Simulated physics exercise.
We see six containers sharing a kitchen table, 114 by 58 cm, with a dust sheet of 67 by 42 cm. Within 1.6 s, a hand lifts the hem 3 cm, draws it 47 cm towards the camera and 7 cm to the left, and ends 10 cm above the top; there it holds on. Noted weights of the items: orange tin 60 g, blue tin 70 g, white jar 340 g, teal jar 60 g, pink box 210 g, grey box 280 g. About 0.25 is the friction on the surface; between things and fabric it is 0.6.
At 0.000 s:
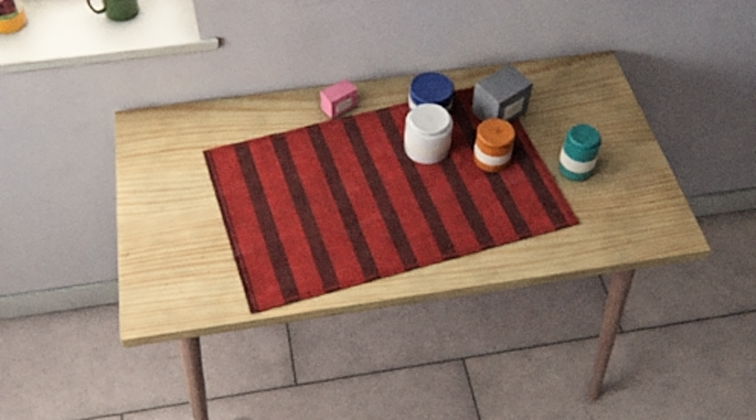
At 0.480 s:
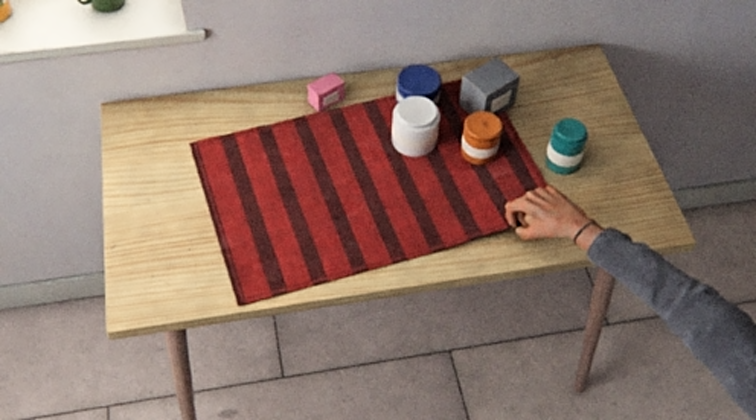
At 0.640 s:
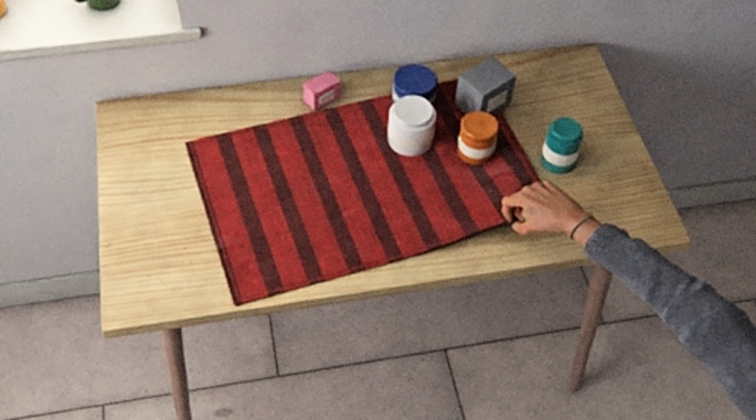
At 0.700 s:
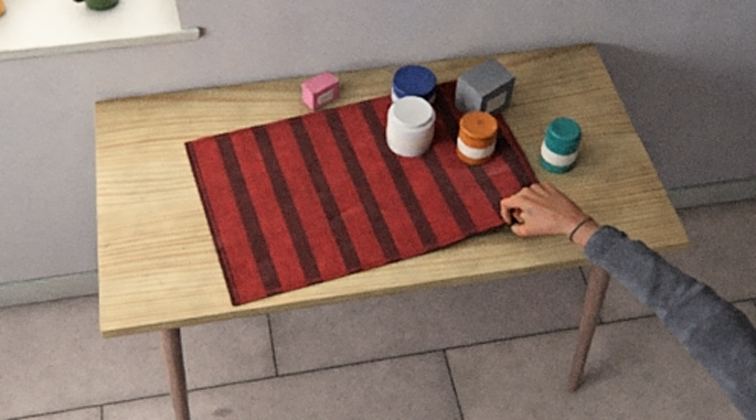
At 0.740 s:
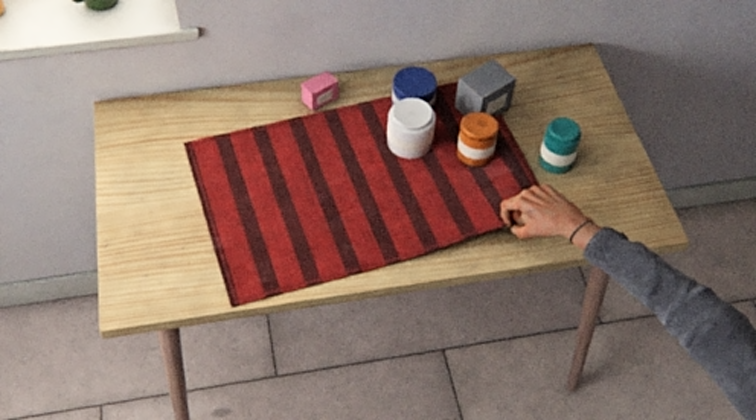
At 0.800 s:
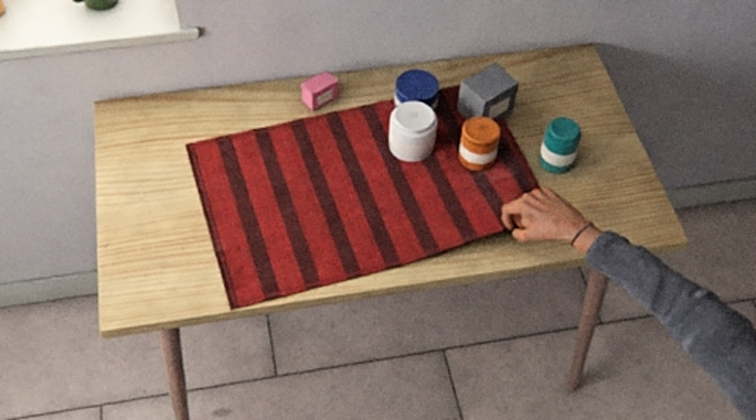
A hand in a grey sleeve reaches in from the right and pinches the near right corner of a red, dark-striped cloth on a wooden table, seen from above at an angle. White, blue and orange containers and a grey box stand on its far right part, with a pink box behind and a teal jar to the right. The camera drifts slightly right and down, then the cloth and its four containers shift barely towards it.
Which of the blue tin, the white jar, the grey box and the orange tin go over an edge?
My prediction: I'd bet the blue tin leaves the surface; I'd bet the white jar leaves the surface; I'd bet the grey box leaves the surface; I'd bet the orange tin leaves the surface.
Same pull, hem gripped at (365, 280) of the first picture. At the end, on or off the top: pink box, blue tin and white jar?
Log - pink box: Still on top; blue tin: Off the top; white jar: Off the top.
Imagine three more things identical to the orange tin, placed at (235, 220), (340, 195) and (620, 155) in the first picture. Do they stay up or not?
Going through the three spots as listed: Ends up off the top, ends up off the top and holds its spot.
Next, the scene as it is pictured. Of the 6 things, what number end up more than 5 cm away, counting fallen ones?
4.
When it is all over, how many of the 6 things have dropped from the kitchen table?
All told, 4.
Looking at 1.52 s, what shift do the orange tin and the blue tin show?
Shift - orange tin 30 cm, blue tin 30 cm.
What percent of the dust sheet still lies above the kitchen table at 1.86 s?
Roughly 15% of it.
After 1.2 s, 85 % of the dust sheet is still over the top; grey box 15 cm off its start, orange tin 14 cm off its start, blue tin 13 cm off its start.
After 1.5 s, 50 % of the dust sheet is still over the top; grey box 32 cm off its start, orange tin 31 cm off its start, blue tin 29 cm off its start.
After 1.9 s, 15 % of the dust sheet is still over the top; grey box 48 cm off its start at (559, 279), blue tin 45 cm off its start at (481, 244), white jar 45 cm off its start at (467, 302).
After 2.2 s, 0 % of the dust sheet is still over the top; blue tin over the edge, white jar over the edge, grey box over the edge.
After 3.8 s, 0 % of the dust sheet is still over the top; white jar over the edge, grey box over the edge, blue tin over the edge, orange tin over the edge.
